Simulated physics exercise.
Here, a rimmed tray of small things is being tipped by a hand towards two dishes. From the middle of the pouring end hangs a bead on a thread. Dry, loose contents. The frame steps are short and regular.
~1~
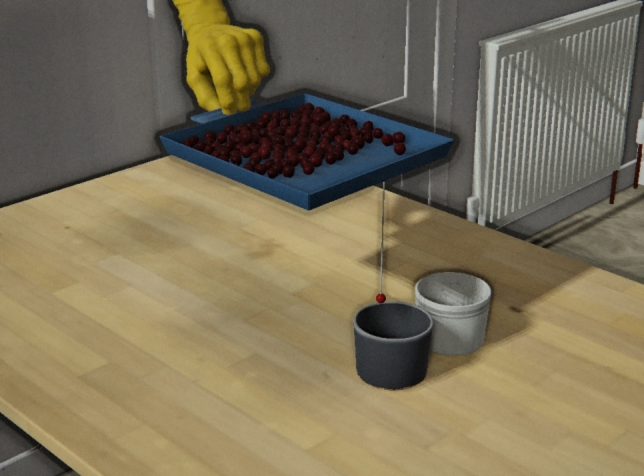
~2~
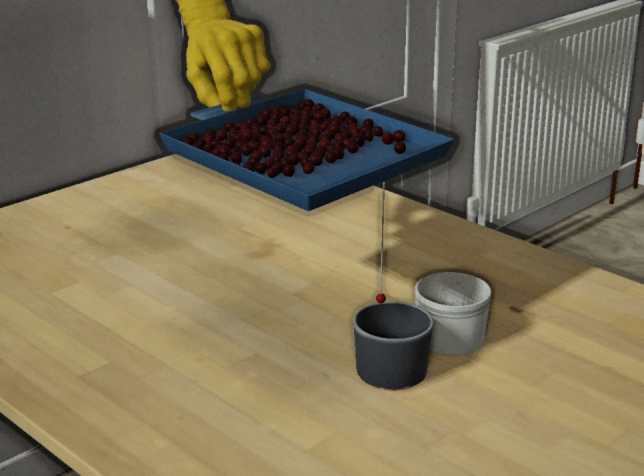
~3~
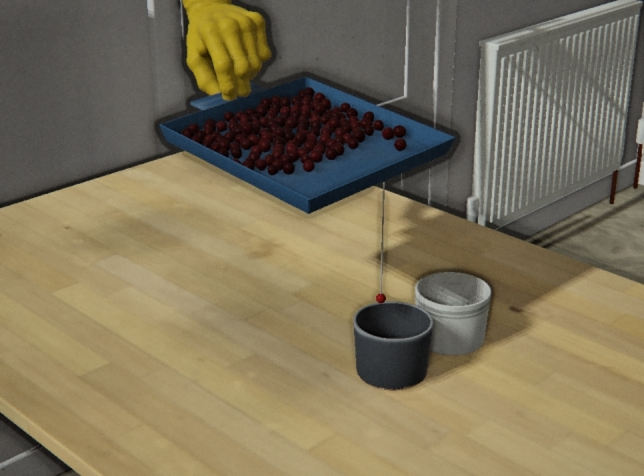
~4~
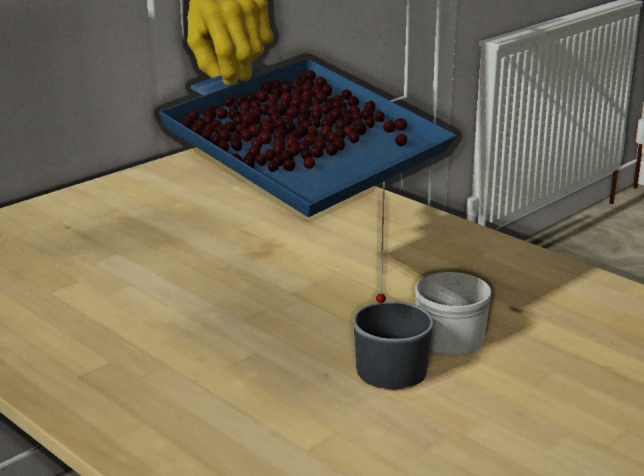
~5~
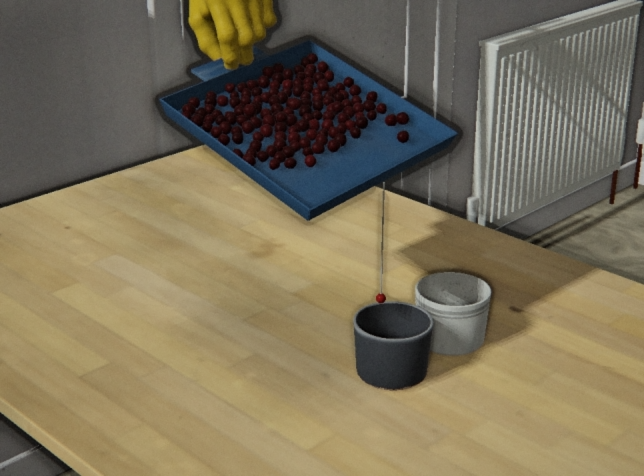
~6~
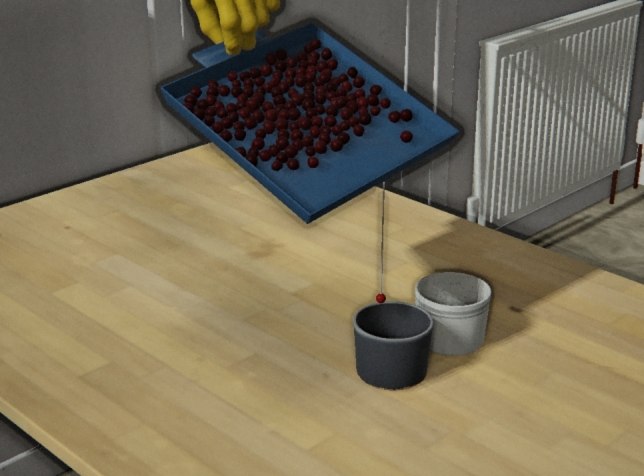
A yellow-gloved hand held a blue tray of small dark red berries above two little pots on a wooden table, then steadily raised the back of it, tilting it more steeply as the berries shifted slightly.
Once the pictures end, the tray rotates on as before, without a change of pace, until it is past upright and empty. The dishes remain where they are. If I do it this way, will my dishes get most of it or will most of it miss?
Most of it misses the dishes.
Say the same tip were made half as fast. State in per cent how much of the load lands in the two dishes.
That works out at about 10 percent.
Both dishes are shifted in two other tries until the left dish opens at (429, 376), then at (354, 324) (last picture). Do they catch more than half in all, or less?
At place one the minor share; at place two the minor share.
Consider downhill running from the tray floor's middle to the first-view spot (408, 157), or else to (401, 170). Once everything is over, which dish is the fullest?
In the first case it's the one on the right, in the second the one on the right.
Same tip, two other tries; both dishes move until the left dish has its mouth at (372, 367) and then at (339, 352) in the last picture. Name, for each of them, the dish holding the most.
Result, first place: The lefthand one; second place: The lefthand one.
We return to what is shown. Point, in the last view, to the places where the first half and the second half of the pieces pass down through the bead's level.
First roughly (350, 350), then roughly (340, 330).
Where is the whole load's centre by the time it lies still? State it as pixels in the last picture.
Somewhere around (364, 428) in the final view.
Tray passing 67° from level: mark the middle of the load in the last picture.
I'd mark the middle close to (337, 183).
Soon, tray tipped steeply; most on the tray; a stray few in the left dish; a small part outside both; about a quarter in the air.
A while on, tray tipped past a quarter turn; a small part on the tray; a small part in the left dish; about two thirds outside both; about a quarter in the air.
Towards the end, tray tipped past a quarter turn; a small part in the left dish; nearly all outside both.
Finally, tray tipped past a quarter turn; a small part in the left dish; none in the right dish; nearly all outside both.
